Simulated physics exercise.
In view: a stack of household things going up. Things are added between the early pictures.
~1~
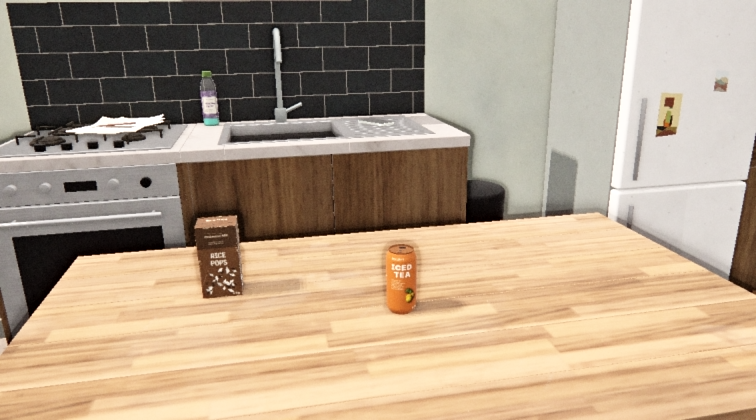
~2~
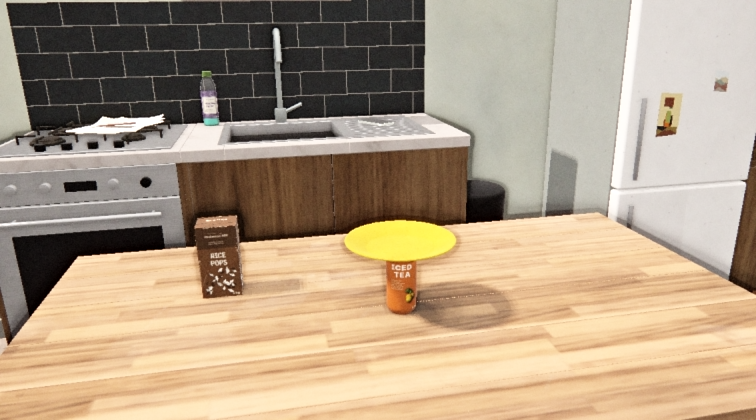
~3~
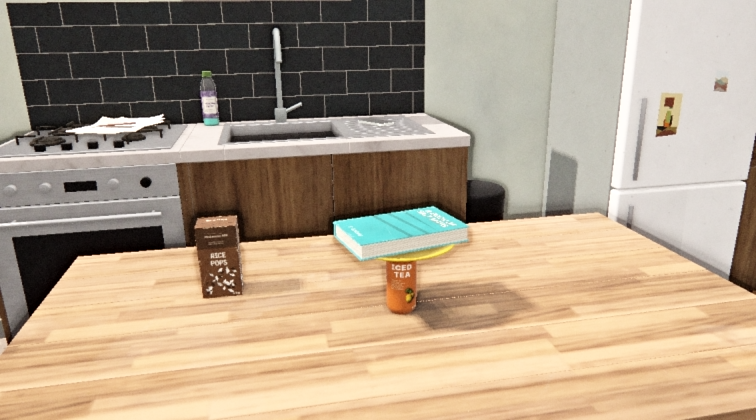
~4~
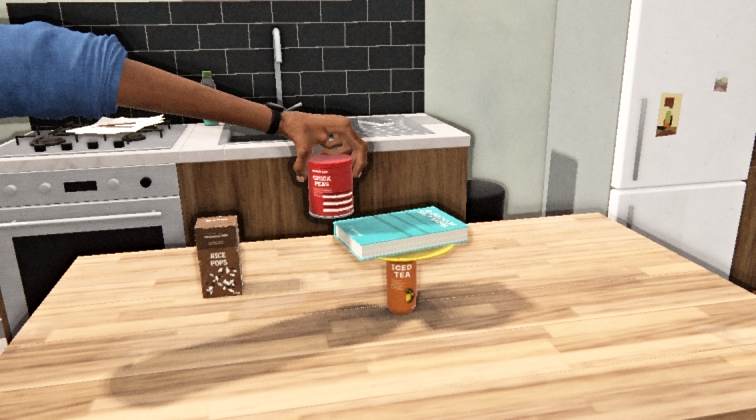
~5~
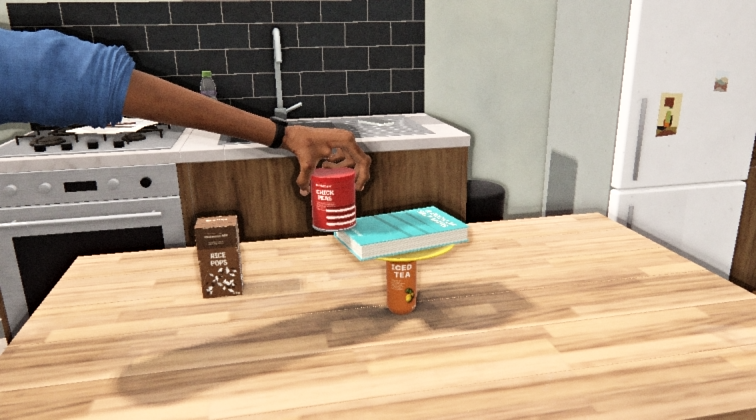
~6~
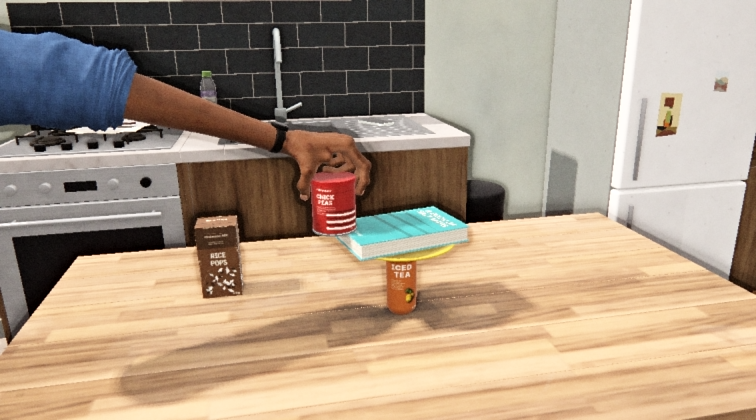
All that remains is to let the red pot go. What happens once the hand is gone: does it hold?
Here the pile comes apart.
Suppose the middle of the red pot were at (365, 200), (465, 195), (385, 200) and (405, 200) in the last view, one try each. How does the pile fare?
First, it holds; second, it comes apart; third, it holds; fourth, it holds.
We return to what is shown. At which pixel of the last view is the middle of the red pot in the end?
Around (299, 306).
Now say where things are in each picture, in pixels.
In the first frame, the last thing is not in view yet; orange can (401, 280).
In the second frame, the last thing is not in view yet.
In the third frame, the last thing is not in view yet; orange can (401, 280).
The fourth frame shows on its way; red pot (331, 185); turquoise book (400, 232).
The fifth frame shows on its way; red pot (333, 199); orange can (401, 280).
The sixth frame shows in place under the hand; red pot (334, 203); turquoise book (400, 232).
Then, 0.30 s on from there, red pot now fallen.
Then, 0.40 s on from there, things are still on the move.
Then, 1.80 s on from there, nothing new.
In the end, fallen, red pot; the other 4 unmoved. At the end, from the last picture's camera, red pot near (299, 306). The pile gives way.
